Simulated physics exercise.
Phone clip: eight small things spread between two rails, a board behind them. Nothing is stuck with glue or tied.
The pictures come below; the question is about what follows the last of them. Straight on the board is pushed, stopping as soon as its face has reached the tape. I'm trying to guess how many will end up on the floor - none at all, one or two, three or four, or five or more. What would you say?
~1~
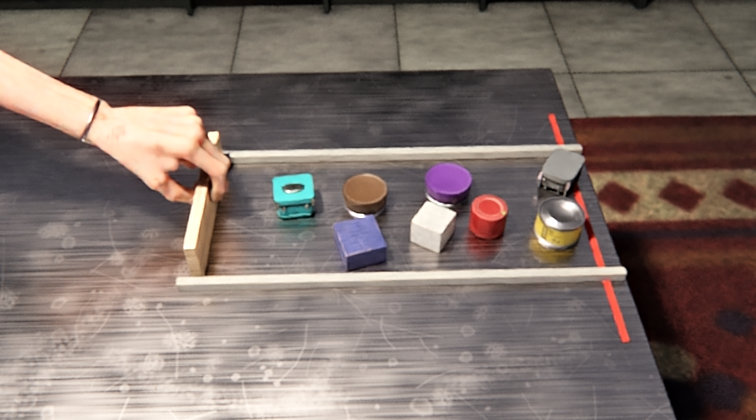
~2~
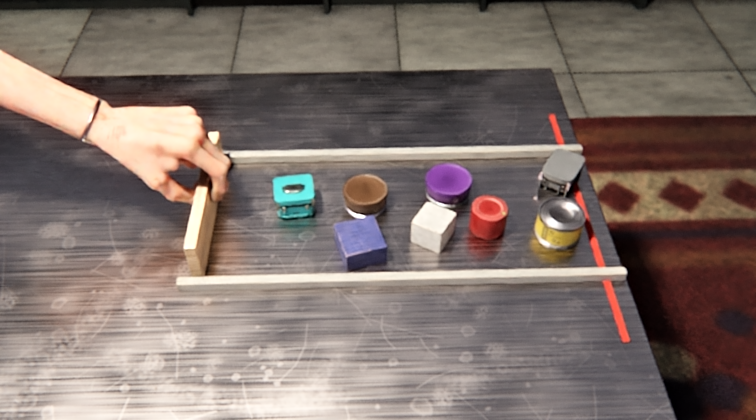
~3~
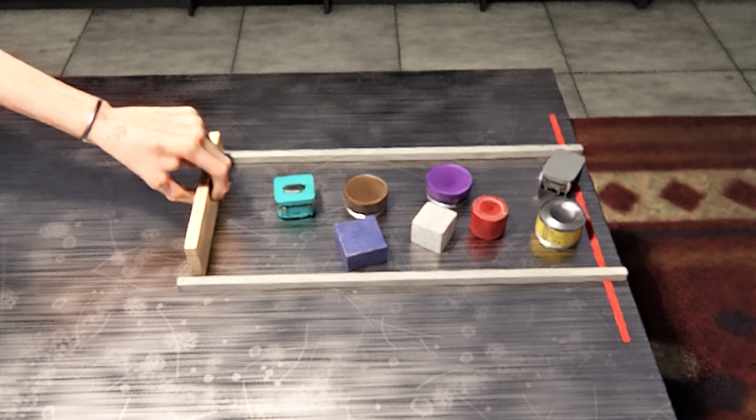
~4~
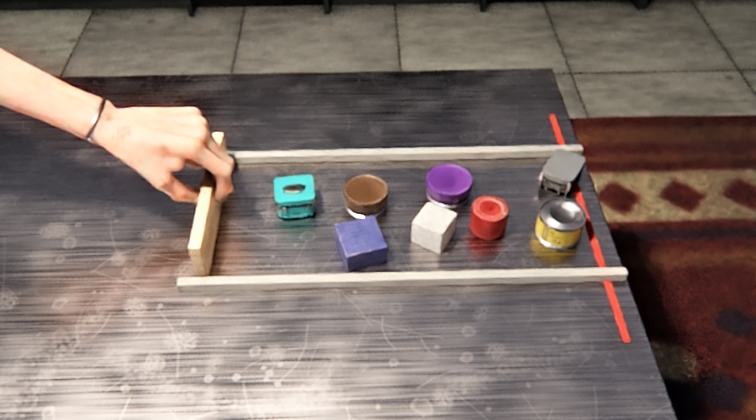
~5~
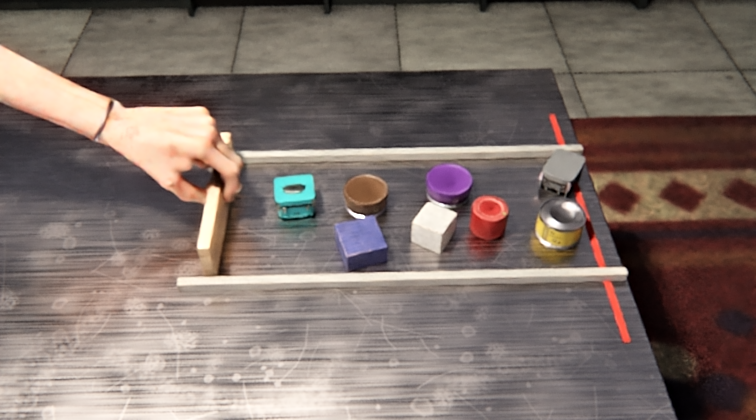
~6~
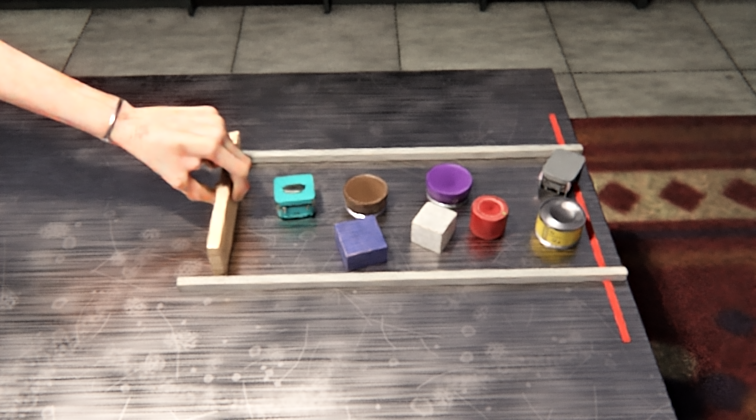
Count them up and five or more have fallen.
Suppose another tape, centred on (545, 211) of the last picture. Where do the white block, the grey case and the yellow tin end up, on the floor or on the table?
Here the white block is not lost; the grey case ends up off; last, the yellow tin ends up off.
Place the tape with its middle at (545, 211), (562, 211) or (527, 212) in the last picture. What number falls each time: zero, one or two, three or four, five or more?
One after another: Three to four, five or more, three to four.
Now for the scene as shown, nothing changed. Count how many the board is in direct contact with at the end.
2 in contact.
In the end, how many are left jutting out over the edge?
Count of overhanging things: 2.
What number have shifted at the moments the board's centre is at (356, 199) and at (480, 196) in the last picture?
Tally at point one: 4; at point two: 8.
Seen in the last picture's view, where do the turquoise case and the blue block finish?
First (601, 192), then (619, 241).
Soon after, none off yet; grey case at rest near (562, 173); yellow tin at rest near (560, 223); red lid at rest near (489, 218).
Then, none off yet; grey case moved about its own width near (587, 171); yellow tin moved about its own width near (589, 225); red lid moved well along near (552, 207).
At rest, the number that fall off is five or more; fallen, brown tin, white block, purple pot, red lid, yellow tin and grey case.
